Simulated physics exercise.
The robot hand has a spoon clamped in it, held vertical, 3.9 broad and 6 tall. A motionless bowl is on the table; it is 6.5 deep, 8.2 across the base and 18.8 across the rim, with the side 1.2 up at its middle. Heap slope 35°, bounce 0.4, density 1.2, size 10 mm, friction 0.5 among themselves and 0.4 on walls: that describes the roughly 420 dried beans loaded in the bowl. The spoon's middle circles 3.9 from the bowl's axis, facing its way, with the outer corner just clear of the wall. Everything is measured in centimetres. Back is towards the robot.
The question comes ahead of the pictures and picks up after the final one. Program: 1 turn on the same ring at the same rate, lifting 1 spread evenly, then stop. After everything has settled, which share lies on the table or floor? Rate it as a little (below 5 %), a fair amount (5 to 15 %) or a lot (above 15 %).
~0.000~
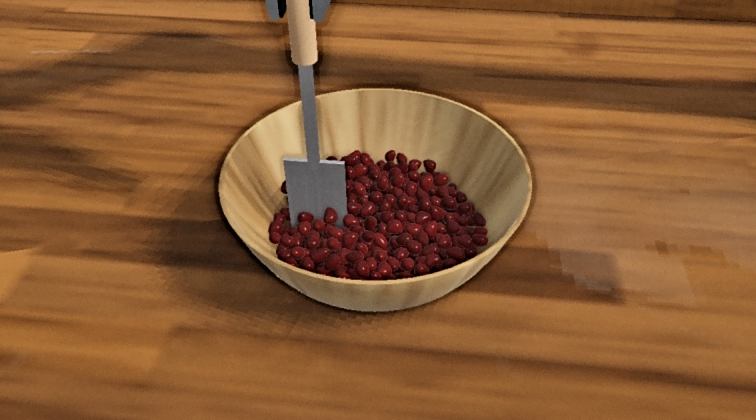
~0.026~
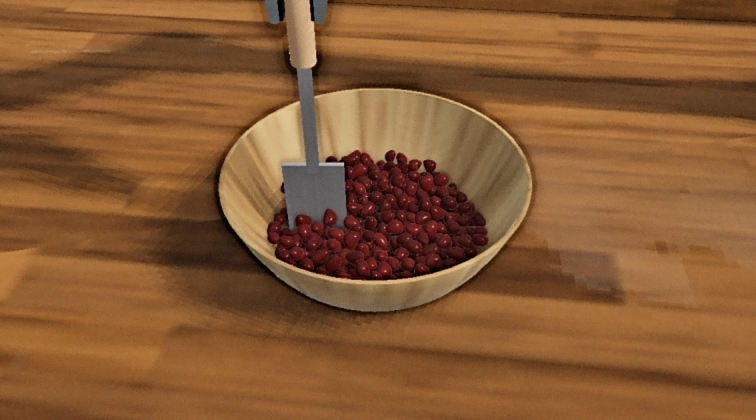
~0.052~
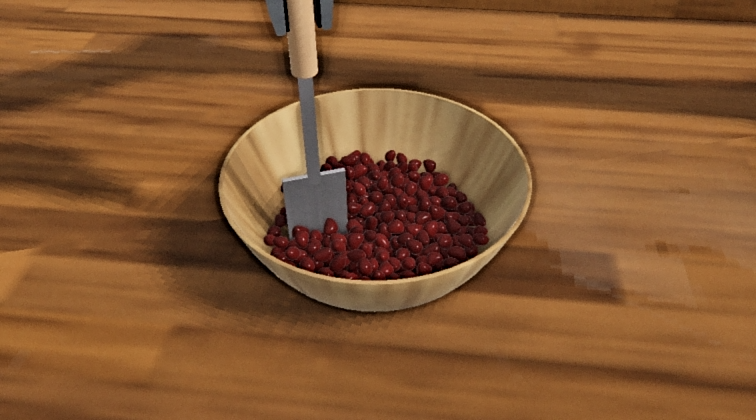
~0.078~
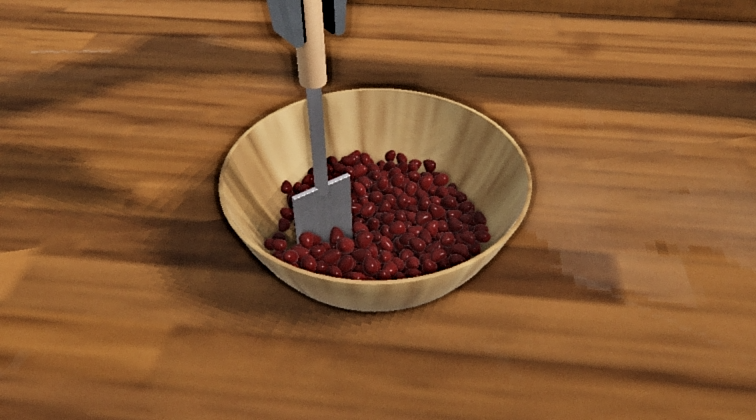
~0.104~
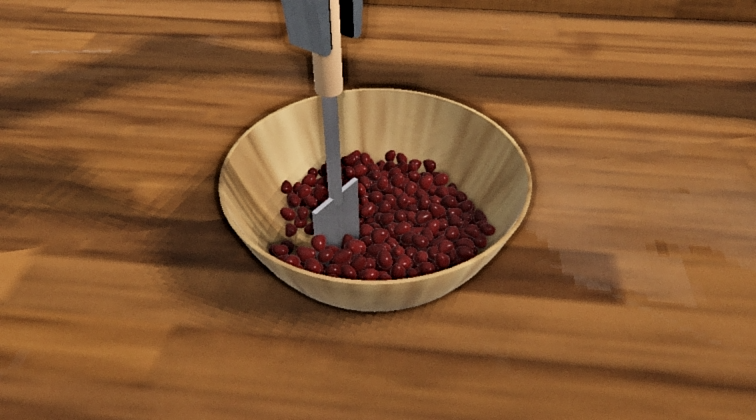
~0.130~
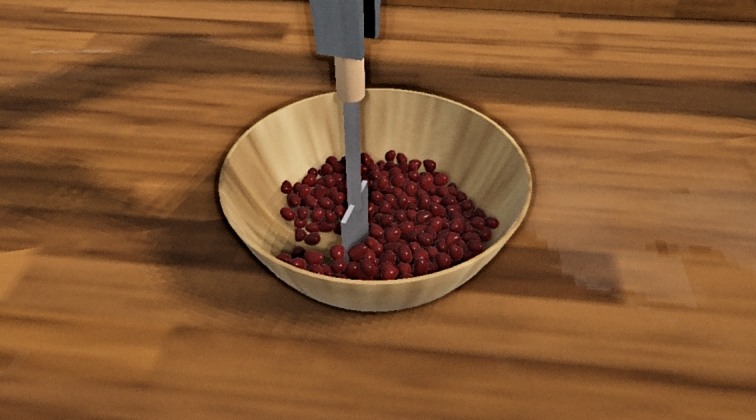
A little.
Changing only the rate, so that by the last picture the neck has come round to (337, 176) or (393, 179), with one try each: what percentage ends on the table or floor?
Around 0 and 15 per cent respectively.
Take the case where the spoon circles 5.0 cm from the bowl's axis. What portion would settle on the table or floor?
Near 10 %.
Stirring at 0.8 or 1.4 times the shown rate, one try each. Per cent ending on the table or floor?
Around 0 percent for the first try and 15 percent for the second.
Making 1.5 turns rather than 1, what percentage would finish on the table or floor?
Roughly 0 percent would end up there.
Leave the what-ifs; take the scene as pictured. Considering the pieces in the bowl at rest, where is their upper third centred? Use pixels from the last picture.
Roughly at pixel (320, 227).
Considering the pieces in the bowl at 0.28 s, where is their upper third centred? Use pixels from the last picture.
About (463, 178).
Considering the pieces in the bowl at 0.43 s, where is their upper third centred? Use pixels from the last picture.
Near pixel (345, 147).
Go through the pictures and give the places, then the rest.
The first picture shows spoon neck at (312, 141), 0° round; upper third of the load around (380, 217), from x 275 to 480, top at y 155; 421 in the bowl.
The second picture shows spoon neck at (311, 144), 6° round; upper third of the load around (380, 218), from x 275 to 480, top at y 155.
The third picture shows spoon neck at (312, 155), 23° round; upper third of the load around (367, 229), from x 270 to 480, top at y 155.
The fourth picture shows spoon neck at (320, 166), 42° round; upper third of the load around (370, 239), from x 270 to 480, top at y 155.
The fifth picture shows spoon neck at (334, 175), 60° round; upper third of the load around (381, 248), from x 275 to 485, top at y 155.
The sixth picture shows spoon neck at (354, 180), 79° round; upper third of the load around (395, 251), from x 285 to 490, top at y 155; 421 in the bowl.
By 0.28 s, 186° round, highest piece 7 above the table; 417 in the bowl, 4 in flight or on the tool.
By 0.43 s, 292° round, highest piece 8 above the table; 416 in the bowl, 4 on the table or floor, 1 in flight or on the tool.
By 0.70 s, 0° round, highest piece 6 above the table; 414 in the bowl, 7 on the table or floor.
By 1.40 s, 0° round, highest piece 5 above the table; 414 in the bowl, 7 on the table or floor.
Final count, 414 in the bowl, 7 on the table or floor. That is 2 % on the table or floor.
